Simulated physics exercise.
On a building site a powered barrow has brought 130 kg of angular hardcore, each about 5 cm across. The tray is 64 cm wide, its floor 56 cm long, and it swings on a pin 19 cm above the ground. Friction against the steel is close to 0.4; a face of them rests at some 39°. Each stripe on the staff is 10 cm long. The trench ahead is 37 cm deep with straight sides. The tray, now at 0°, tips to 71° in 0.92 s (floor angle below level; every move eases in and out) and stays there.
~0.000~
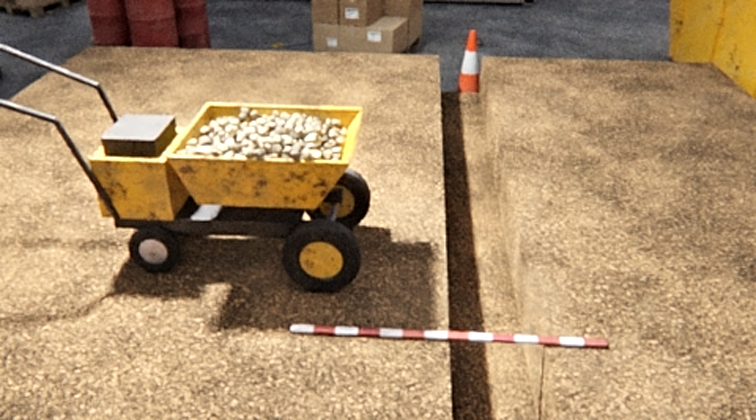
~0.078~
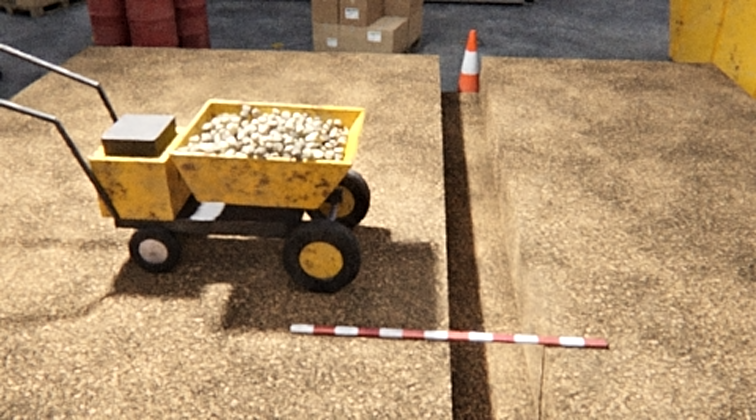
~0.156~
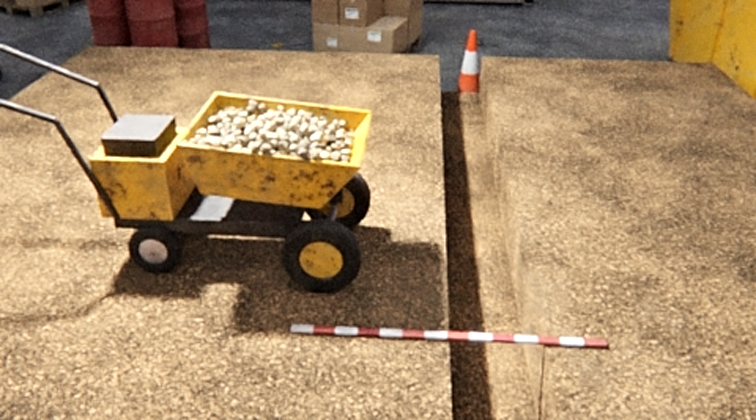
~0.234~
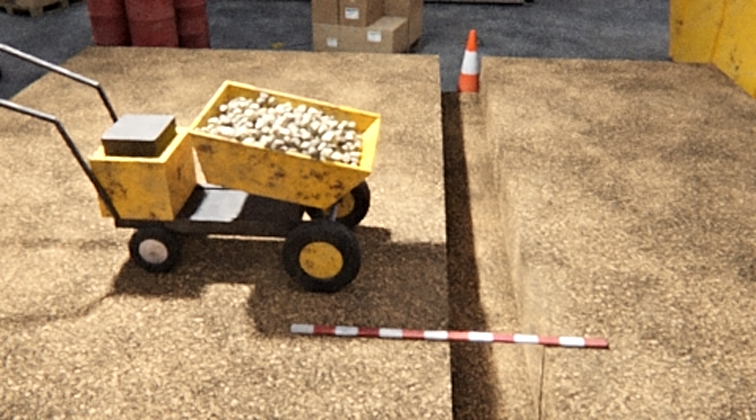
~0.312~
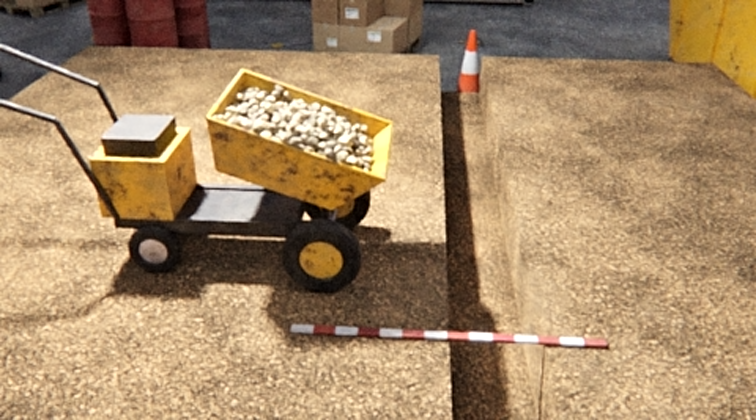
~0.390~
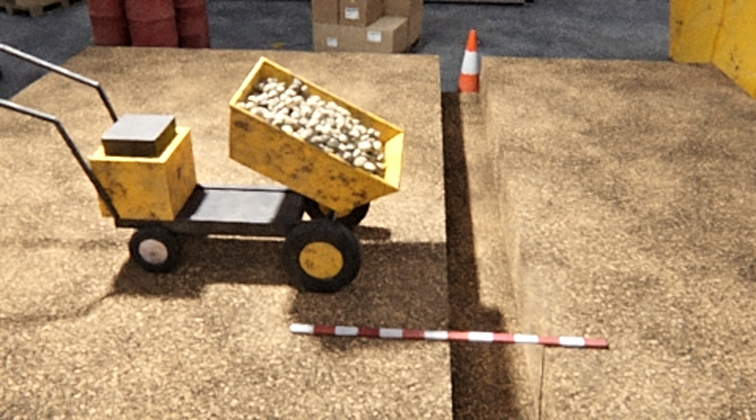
A yellow powered barrow loaded with pale stones stands at left on gravelly brown ground at a building site, seen from above and to the side by a still camera. A narrow trench lies to its right, with a red-and-white staff across it, an orange-and-white cone beyond, and red drums and cardboard boxes behind. The tray tilts steadily rightward, its rear rising off the black chassis, stones still inside.
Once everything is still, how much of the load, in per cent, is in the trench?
Some 71 per cent of it.
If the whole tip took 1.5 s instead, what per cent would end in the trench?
In that case some 75 per cent.
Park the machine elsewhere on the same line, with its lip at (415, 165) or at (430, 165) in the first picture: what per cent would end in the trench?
About 50 and 35 per cent.
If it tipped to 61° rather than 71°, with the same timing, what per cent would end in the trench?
In that case some 40 per cent.
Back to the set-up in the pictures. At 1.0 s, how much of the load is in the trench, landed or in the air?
About 30 per cent by then.
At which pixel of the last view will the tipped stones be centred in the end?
Near (483, 308).
After 0.7 s the floor is at 60°; 100 % in the tray; the foremost stones are at (439, 216).
After 1.0 s the floor is at 71°; 70 % in the tray, 2 % short of the trench, 28 % in the trench; the foremost stones are at (516, 330).
After 1.4 s the floor is at 71°; 44 % in the tray, 2 % short of the trench, 54 % in the trench; the foremost stones are at (520, 315).
After 3.3 s the floor is at 71°; 28 % in the tray, 1 % short of the trench, 71 % in the trench; the foremost stones are at (518, 310).
